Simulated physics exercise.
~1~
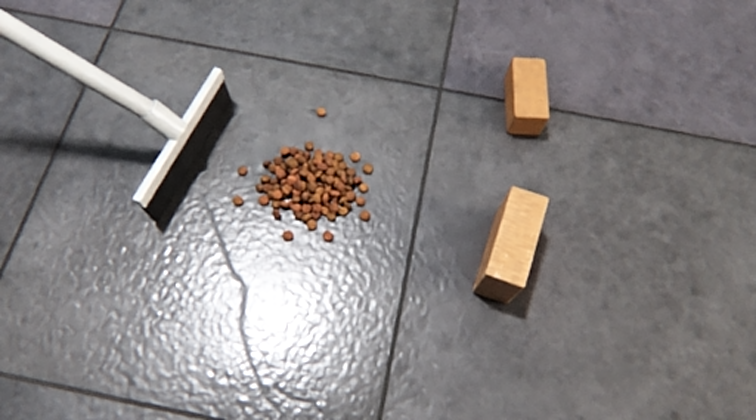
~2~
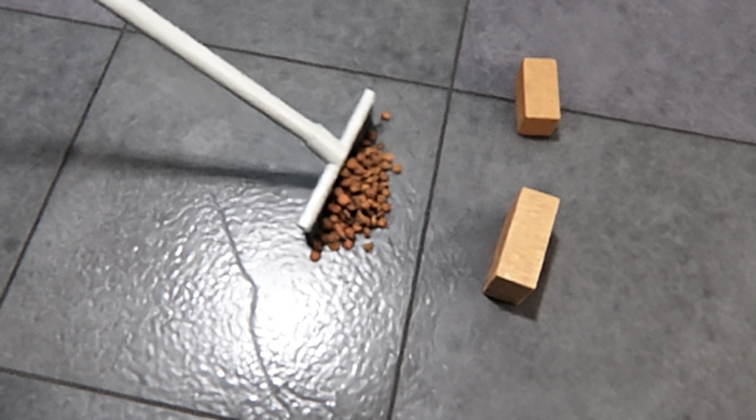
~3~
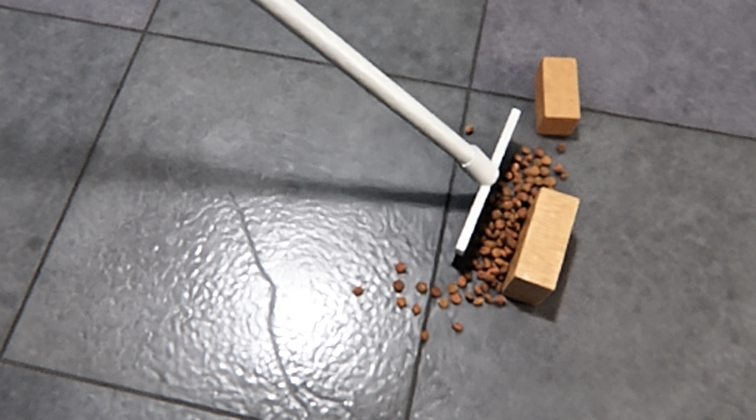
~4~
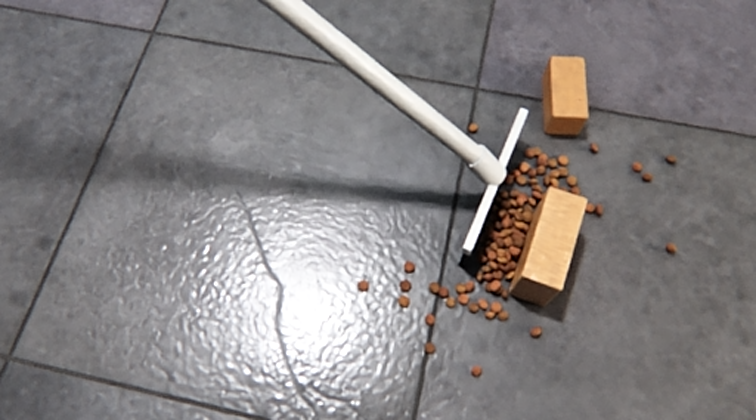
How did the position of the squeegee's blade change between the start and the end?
At the start the blade was on the left, on the far side of the kibble pile from the blocks. By the end it was well over to the right, just short of the nearer wooden block with kibble packed between them.
